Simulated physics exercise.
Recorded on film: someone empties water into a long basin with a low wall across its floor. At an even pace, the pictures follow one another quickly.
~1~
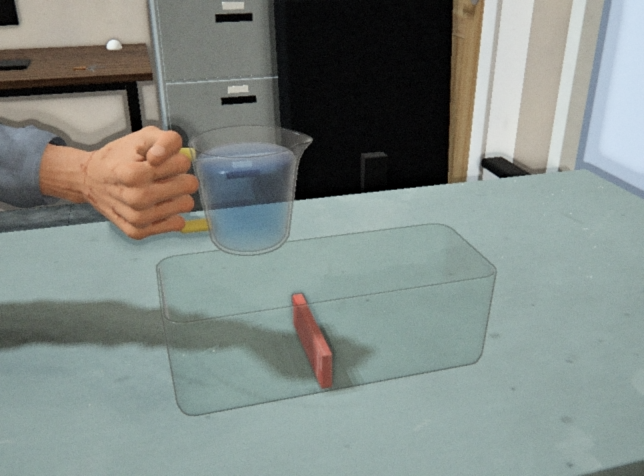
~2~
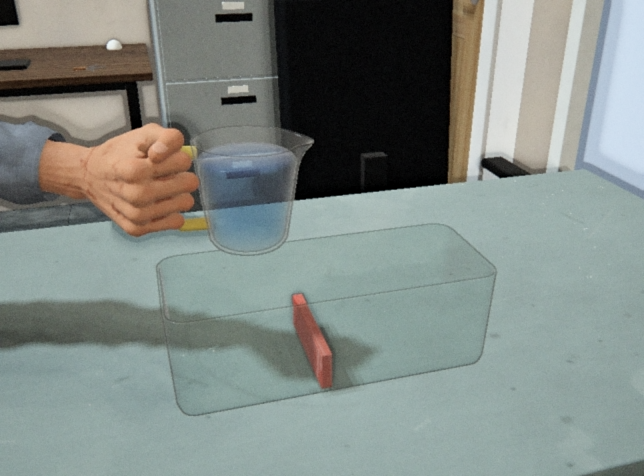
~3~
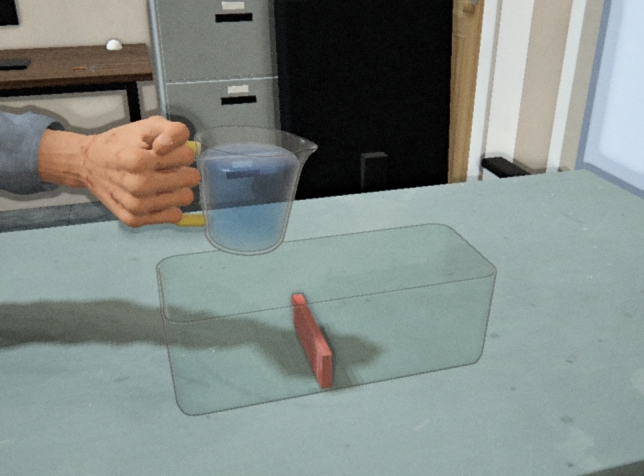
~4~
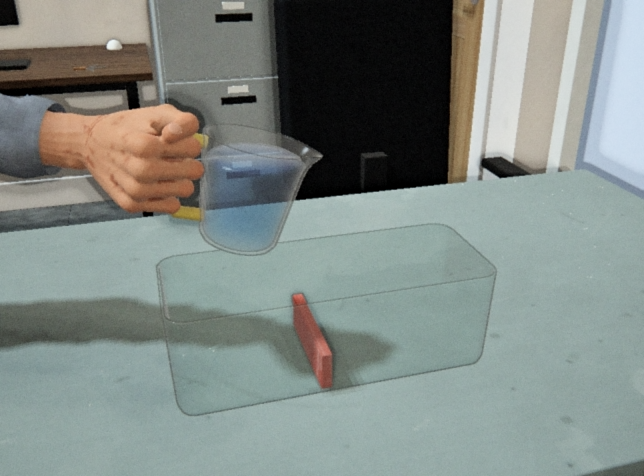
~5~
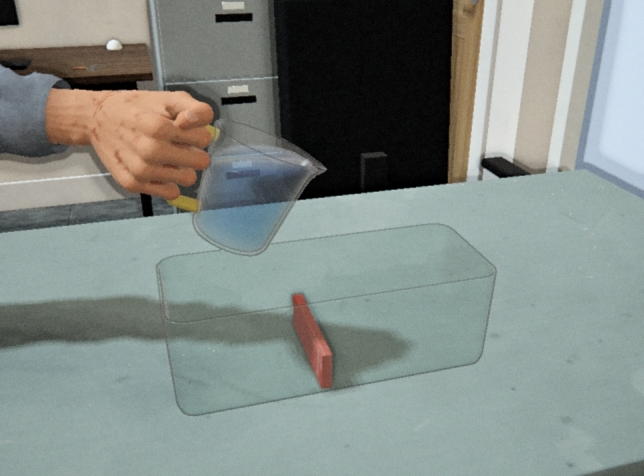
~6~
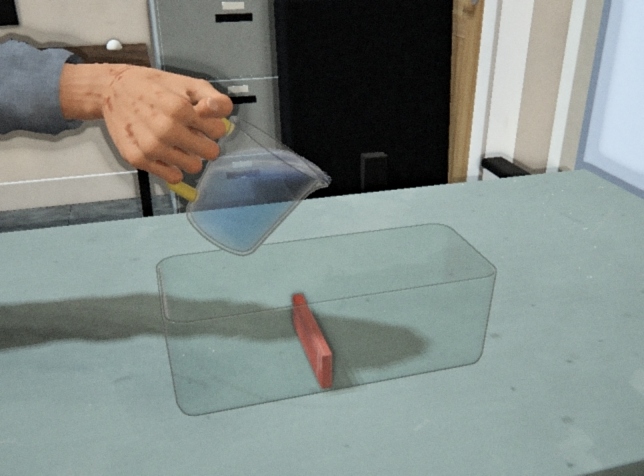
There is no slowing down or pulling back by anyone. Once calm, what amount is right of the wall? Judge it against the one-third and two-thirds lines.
It ends up above the two-thirds line.
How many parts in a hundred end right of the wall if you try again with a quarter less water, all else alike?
That share would be some 90 parts in a hundred.
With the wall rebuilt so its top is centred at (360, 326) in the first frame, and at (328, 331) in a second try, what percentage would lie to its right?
Result: 30 % first, 75 % second.
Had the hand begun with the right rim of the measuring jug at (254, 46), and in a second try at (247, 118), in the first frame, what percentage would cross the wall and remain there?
Close to 55 in a hundred, and close to 30 in a hundred.
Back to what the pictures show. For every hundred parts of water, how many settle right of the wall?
About 95 per cent.
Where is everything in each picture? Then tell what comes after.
In the first frame, tilt 0°; pouring edge (312, 137); surface from (196, 159) to (294, 150); the long basin's rim runs from (160, 291) to (471, 248); the wall's top is at (311, 324).
In the second frame, tilt 2°; pouring edge (313, 139); surface from (196, 159) to (294, 151).
In the third frame, tilt 7°; pouring edge (317, 144); surface from (200, 157) to (298, 153).
In the fourth frame, tilt 15°; pouring edge (322, 154); surface from (205, 157) to (303, 155).
In the fifth frame, tilt 25°; pouring edge (326, 167); surface from (207, 162) to (313, 160).
In the sixth frame, tilt 37°; pouring edge (328, 183); surface from (203, 178) to (312, 171); 2 per cent is over the edge.
A moment on, the measuring jug is tipped right over and 37 per cent is still to pour, 0 is left of the wall and 45 right of it.
Next, the measuring jug is tipped right over and 2 per cent is still to pour, 6 is left of the wall and 89 right of it.
Then the measuring jug is tipped right over and 0 per cent is still to pour, 6 is left of the wall and 93 right of it.
Later the measuring jug is tipped right over and 0 per cent is still to pour, 7 is left of the wall and 93 right of it.
At rest 7 per cent lies left of the wall, 93 right of it and 1 outside.
